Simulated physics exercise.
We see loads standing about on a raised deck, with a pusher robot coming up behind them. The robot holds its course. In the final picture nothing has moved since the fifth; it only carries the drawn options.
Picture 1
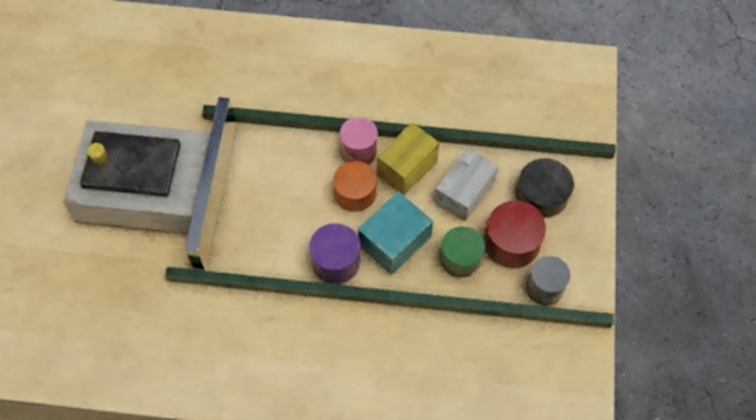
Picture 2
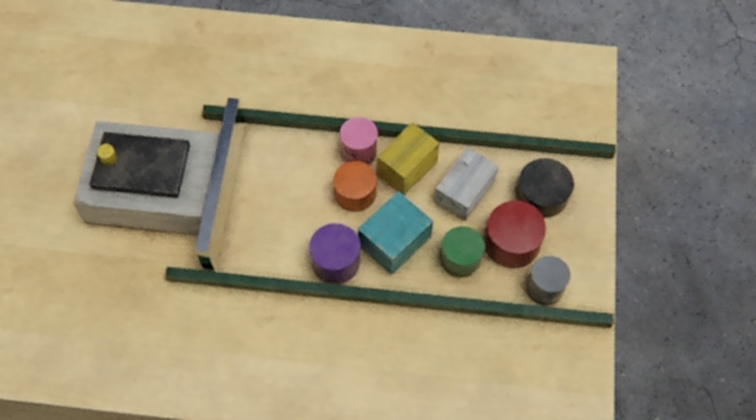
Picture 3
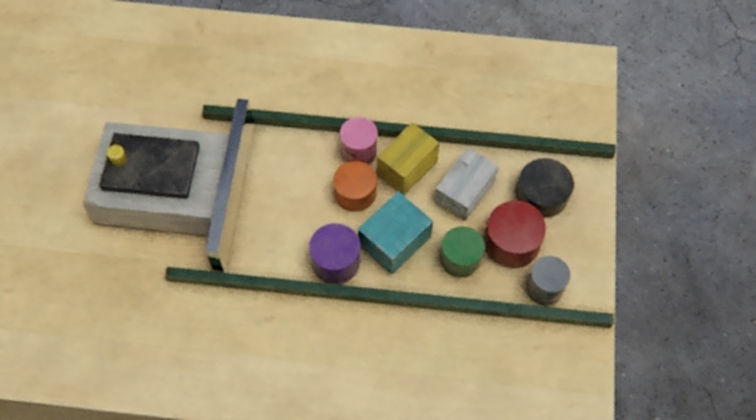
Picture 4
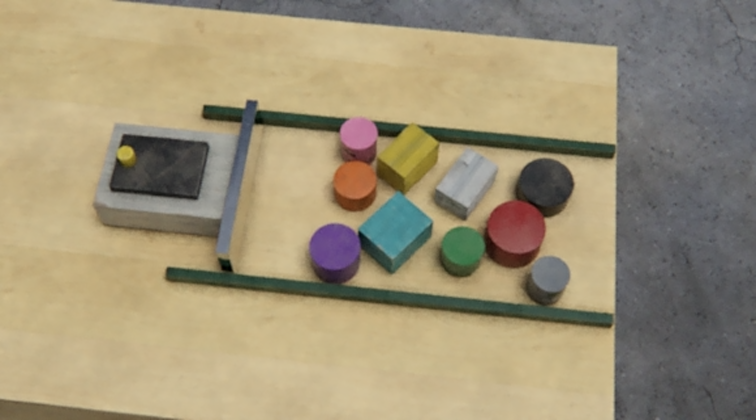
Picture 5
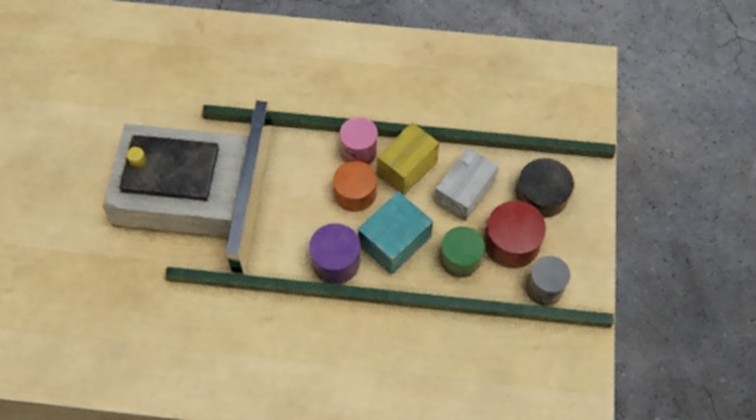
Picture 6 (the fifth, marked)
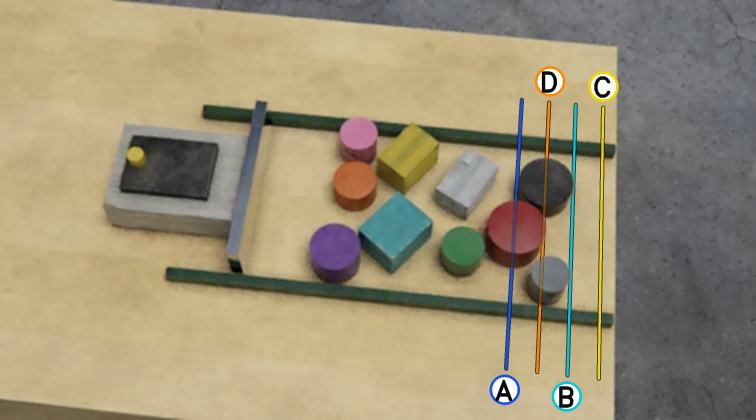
On a wooden deck between two dark green rails, a grey pusher robot with a wide blade crept steadily right toward a cluster of colourful canisters and boxes, which stayed still and untouched.
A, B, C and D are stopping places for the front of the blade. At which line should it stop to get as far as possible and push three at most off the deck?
A.
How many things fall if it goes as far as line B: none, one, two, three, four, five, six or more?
Six or more.
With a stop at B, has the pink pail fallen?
By then, no.
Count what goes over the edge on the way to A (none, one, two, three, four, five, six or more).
Three.
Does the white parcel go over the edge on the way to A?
By then, no.
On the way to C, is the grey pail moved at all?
Yes.
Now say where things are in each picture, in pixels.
Orange canister (355, 186); turquoise crate (395, 233); yellow box (408, 159), in the first frame.
Robot (147, 164); white parcel (466, 184), in the second frame.
Robot (157, 165); red canister (515, 235), in the third frame.
Robot (167, 166); purple pail (336, 254), in the fourth frame.
Robot (176, 167); black pail (544, 188); orange canister (355, 186); turquoise crate (395, 233), in the fifth frame.
On the copy, A at (514, 225); B at (572, 231); C at (601, 234); D at (544, 228).
On A. First, robot (271, 177); pink pail (376, 145); purple pail (367, 261).
Then, robot (367, 186); black pail (582, 202); grey pail (559, 288).
Finally, robot (442, 194); black pail over the edge; red canister over the edge; three fallen.
By contrast, B drops seven; C drops ten; D drops five.
